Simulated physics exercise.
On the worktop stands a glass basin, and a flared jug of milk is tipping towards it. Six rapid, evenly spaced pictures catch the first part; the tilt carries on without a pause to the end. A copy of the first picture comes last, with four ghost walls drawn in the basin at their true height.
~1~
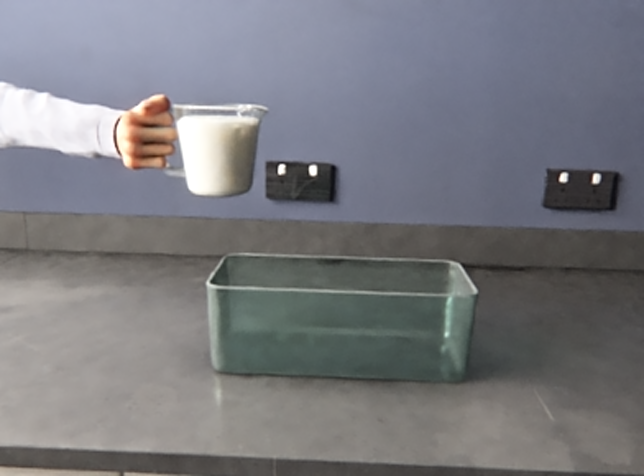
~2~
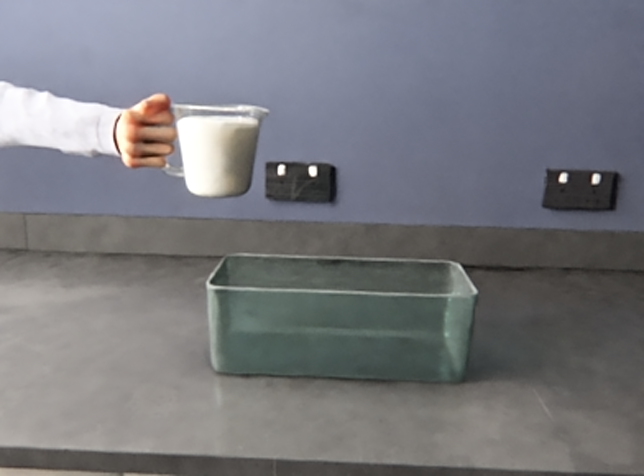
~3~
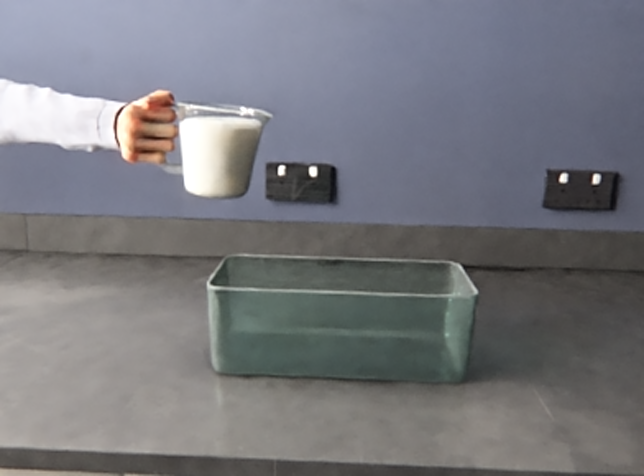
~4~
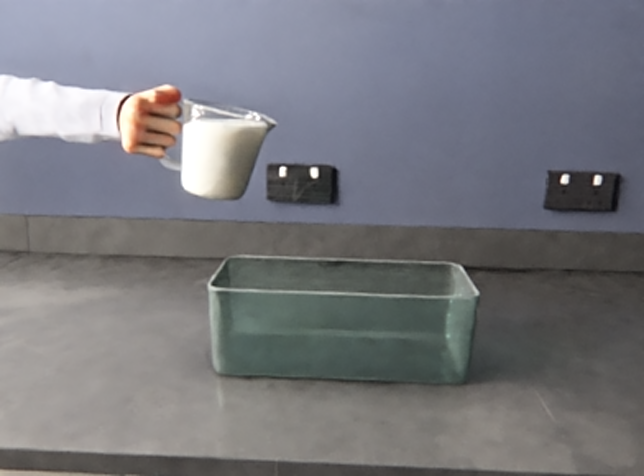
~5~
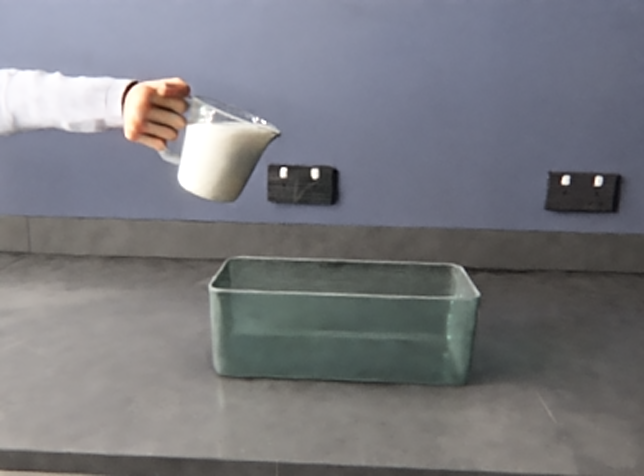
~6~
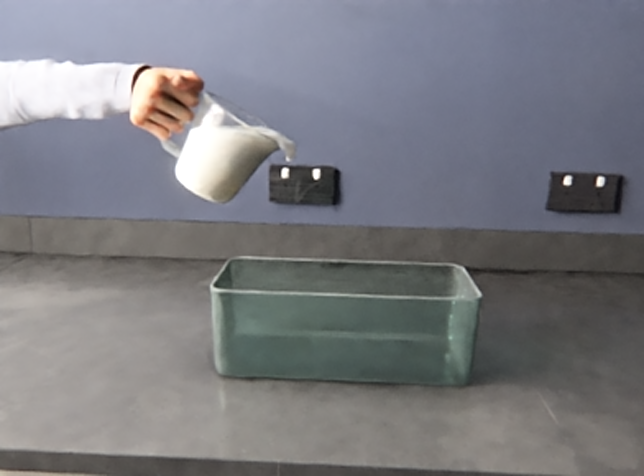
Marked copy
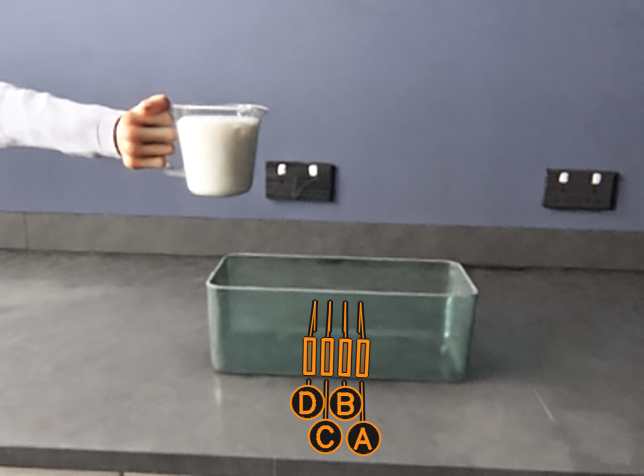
On a grey worktop against a blue wall stood an empty glass basin, and above it a hand held a jug of milk upright, then gradually tilted it rightward until milk slipped over the lip.
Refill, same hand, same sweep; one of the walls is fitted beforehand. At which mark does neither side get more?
Best: C.
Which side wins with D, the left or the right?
The right one.
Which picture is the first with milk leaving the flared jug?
In picture 6.
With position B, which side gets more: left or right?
The left one.
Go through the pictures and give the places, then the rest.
Upright, lip at (267, 110); basin from (213, 368) to (466, 378); nothing has left yet.
Upright, lip at (268, 111); nothing has left yet.
Tipped about 6°, lip at (271, 116); nothing has left yet.
Tipped about 12°, lip at (275, 124); nothing has left yet.
Tipped about 21°, lip at (280, 134); nothing has left yet.
Tipped about 32°, lip at (284, 146); milk is over the lip, down to (290, 158).
On the marked copy, A at (361, 382); B at (344, 381); C at (326, 380); D at (308, 380).
Choosing A, about 93 % ends left of the wall and 4 % right of it.
Choosing B, about 88 % ends left of the wall and 9 % right of it; 3 % is lost outside.
Choosing C, about 51 % ends left of the wall and 46 % right of it.
Choosing D, about 21 % ends left of the wall and 78 % right of it.
